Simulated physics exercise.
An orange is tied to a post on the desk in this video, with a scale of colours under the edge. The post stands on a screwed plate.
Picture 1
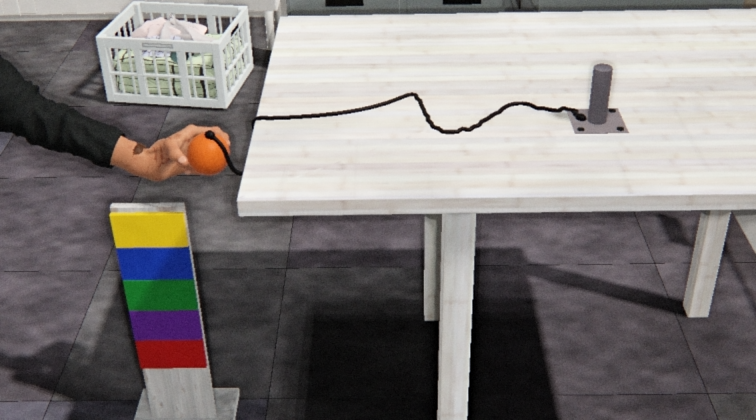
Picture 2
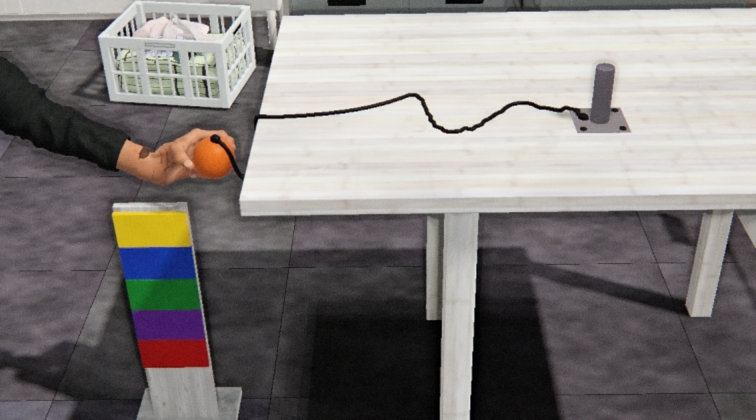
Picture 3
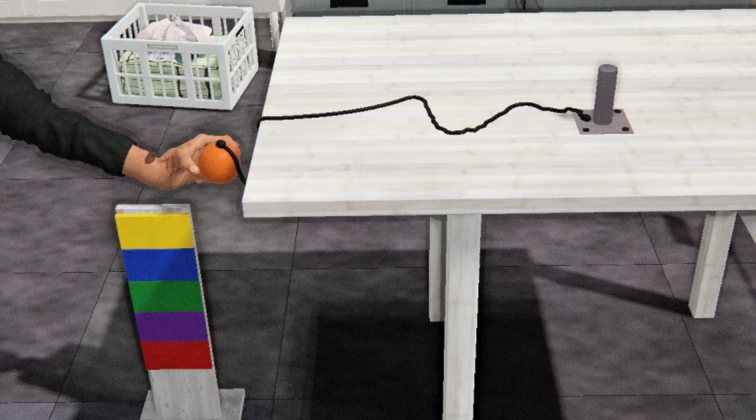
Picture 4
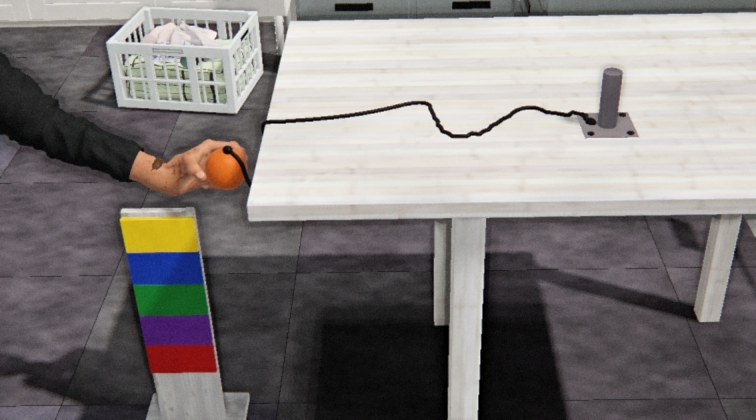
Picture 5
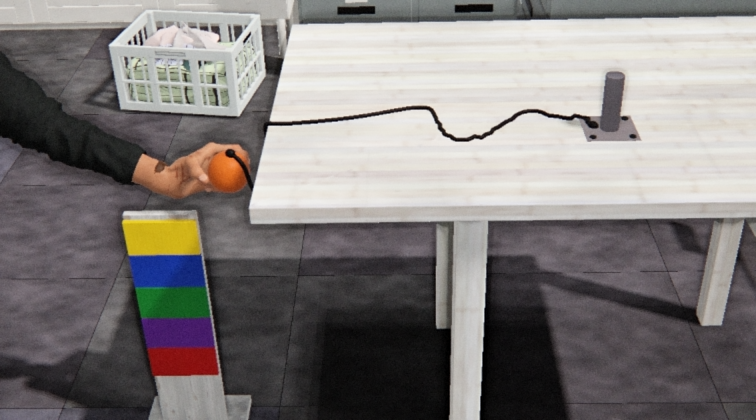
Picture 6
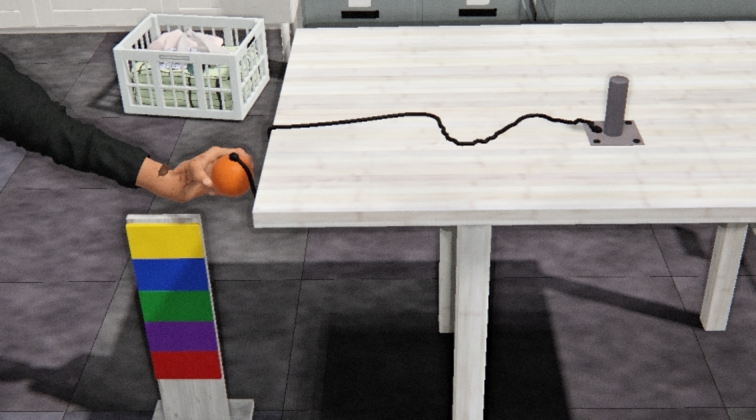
At first, a hand at the left holds a round orange object beside the desk's edge, above a striped colour scale, with a dark cord running loosely to a post on a plate. The view drifts slightly as the hand eases the object a little rightward and down, still gripping it.
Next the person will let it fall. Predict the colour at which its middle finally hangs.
Prediction: Purple.
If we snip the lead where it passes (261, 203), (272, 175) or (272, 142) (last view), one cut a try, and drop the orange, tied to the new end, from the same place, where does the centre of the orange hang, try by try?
About (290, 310) first, then about (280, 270), and finally about (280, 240).
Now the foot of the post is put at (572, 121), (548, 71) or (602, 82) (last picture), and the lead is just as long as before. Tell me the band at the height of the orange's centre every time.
Answer, in order: Red, red, purple.
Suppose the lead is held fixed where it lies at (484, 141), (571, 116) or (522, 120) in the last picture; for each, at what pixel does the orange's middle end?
(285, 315), (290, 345), (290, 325).
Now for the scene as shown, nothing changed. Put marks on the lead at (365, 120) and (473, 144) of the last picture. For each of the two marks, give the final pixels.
(272, 136) and (415, 128).
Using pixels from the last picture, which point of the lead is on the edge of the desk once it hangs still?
In the last picture it is at roughly (372, 119).
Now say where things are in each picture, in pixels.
The first picture shows orange (209, 154); yellow (149, 232); blue (155, 265); green (160, 296); purple (166, 326); red (171, 355).
The second picture shows orange (214, 158); lead through (547, 108) (476, 127) (423, 104) (339, 112) (257, 139).
The third picture shows orange (220, 163).
The fourth picture shows orange (226, 169); lead through (554, 113) (483, 132) (431, 109) (338, 117) (266, 151).
The fifth picture shows orange (229, 172).
The sixth picture shows orange (232, 176); lead through (560, 121) (489, 139) (434, 117) (329, 124) (272, 169).
A little later, orange near (296, 336); level with purple.
Next, orange near (299, 347); level with purple.
When it is over, orange near (294, 347); level with purple. The lead holds its middle at purple.
